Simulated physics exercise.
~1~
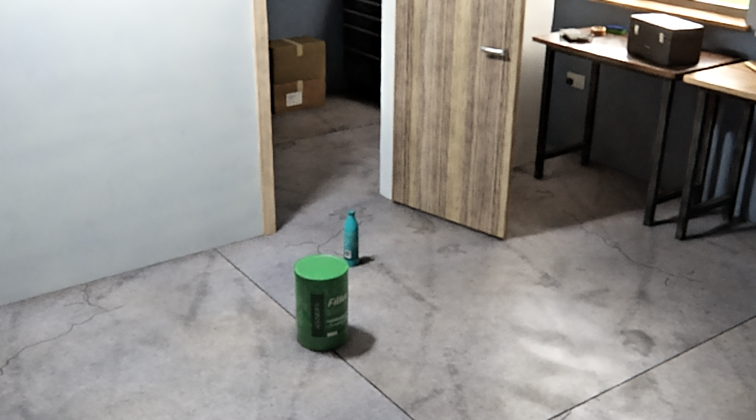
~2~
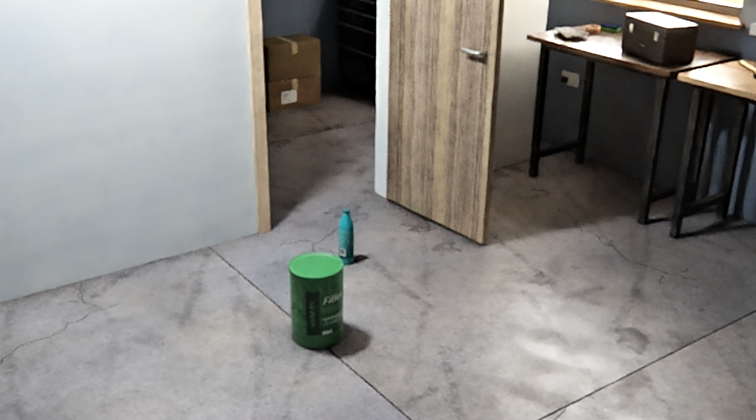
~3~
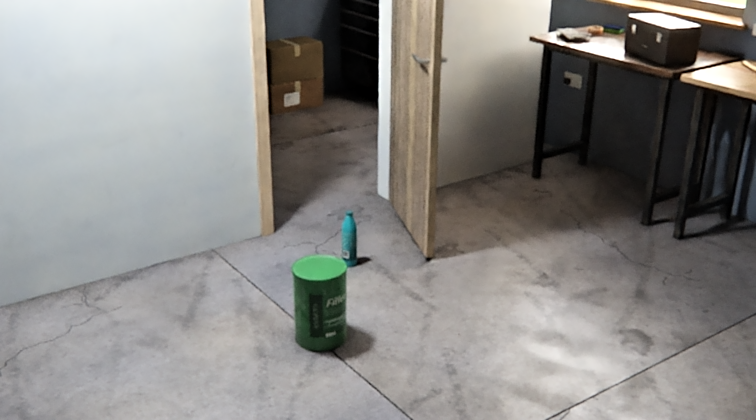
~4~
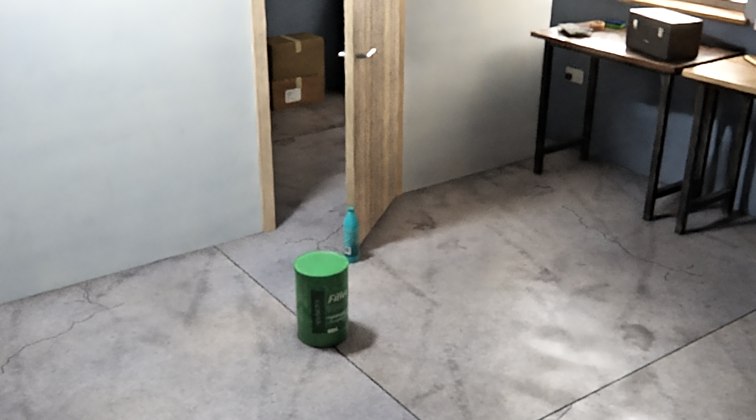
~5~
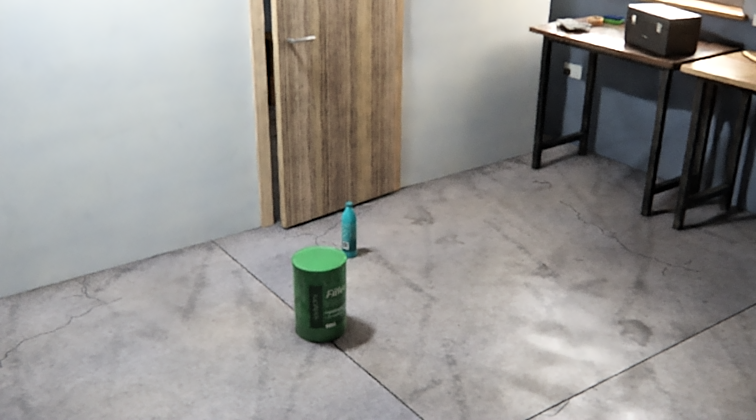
In a room with a cracked concrete floor, a wooden door stands wide open, showing cardboard boxes in the space beyond. A green pail and a turquoise bottle stand on the floor in front of the doorway, and a dark case rests on a table at the right. The door starts to swing slowly toward its frame, then turns edge-on and sweeps left across the opening, passing behind the bottle without disturbing it. It covers the boxes and ends at its frame, all but shut, with the pail and bottle still standing where they were.
